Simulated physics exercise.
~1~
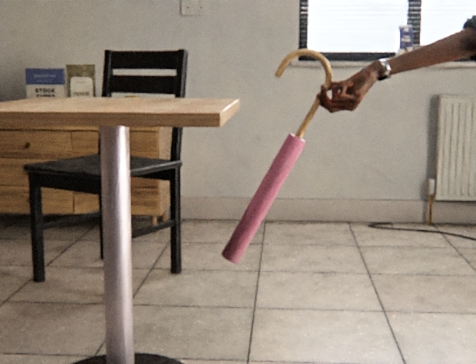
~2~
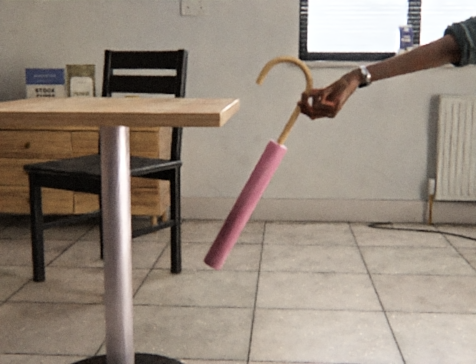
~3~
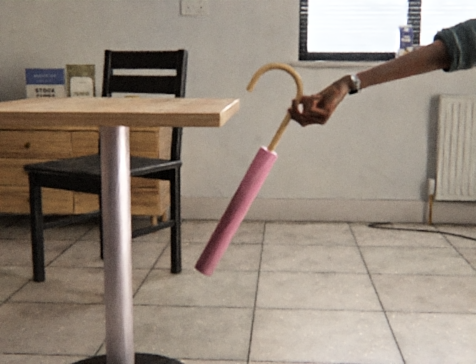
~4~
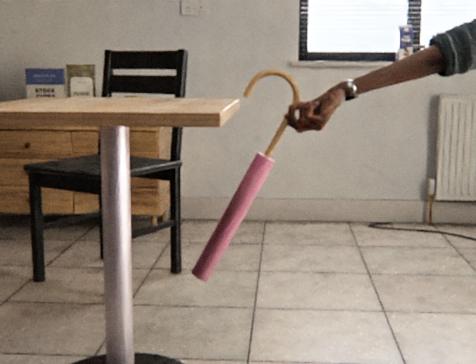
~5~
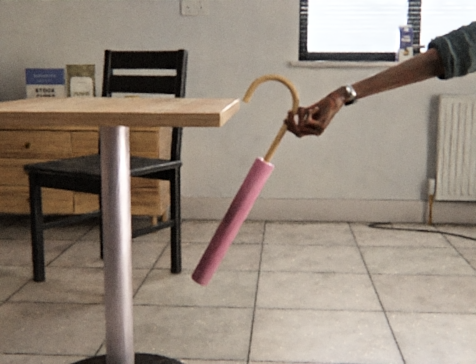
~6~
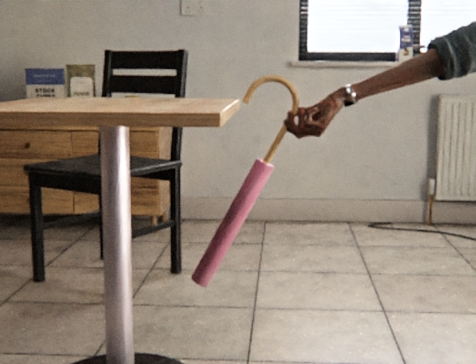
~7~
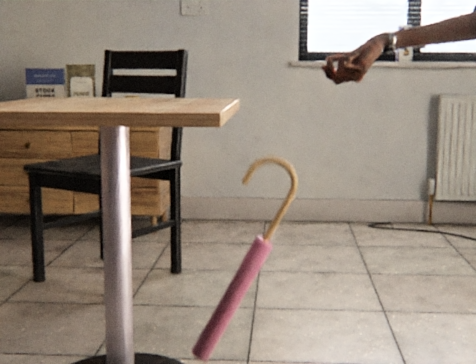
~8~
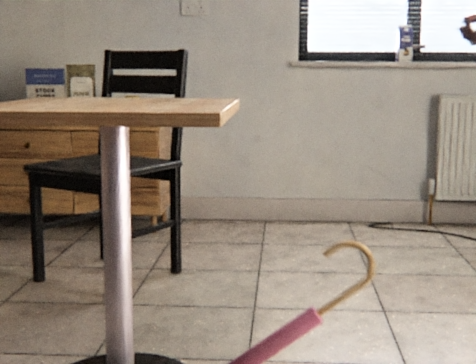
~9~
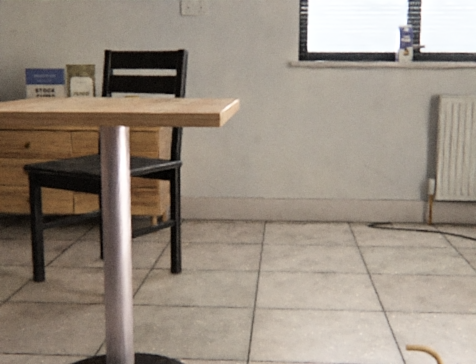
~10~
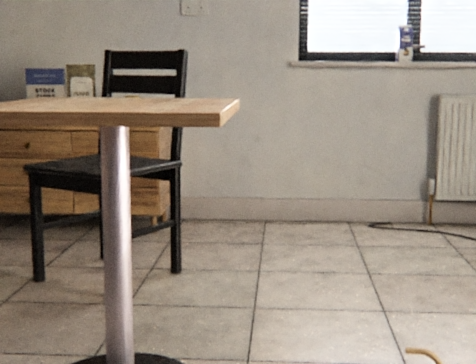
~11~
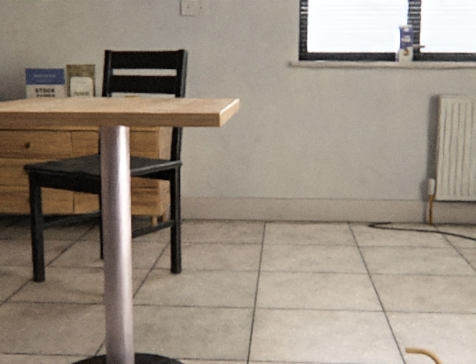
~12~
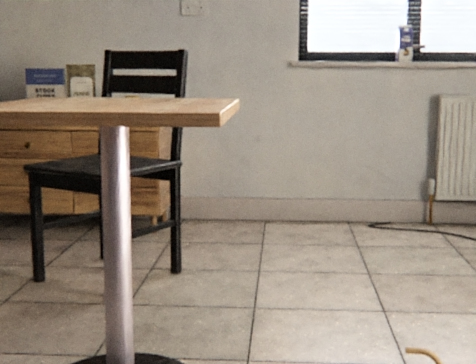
Pink umbrella being held with its hooked handle at a wooden table's edge, then released, dropping and toppling right onto the tiled floor.
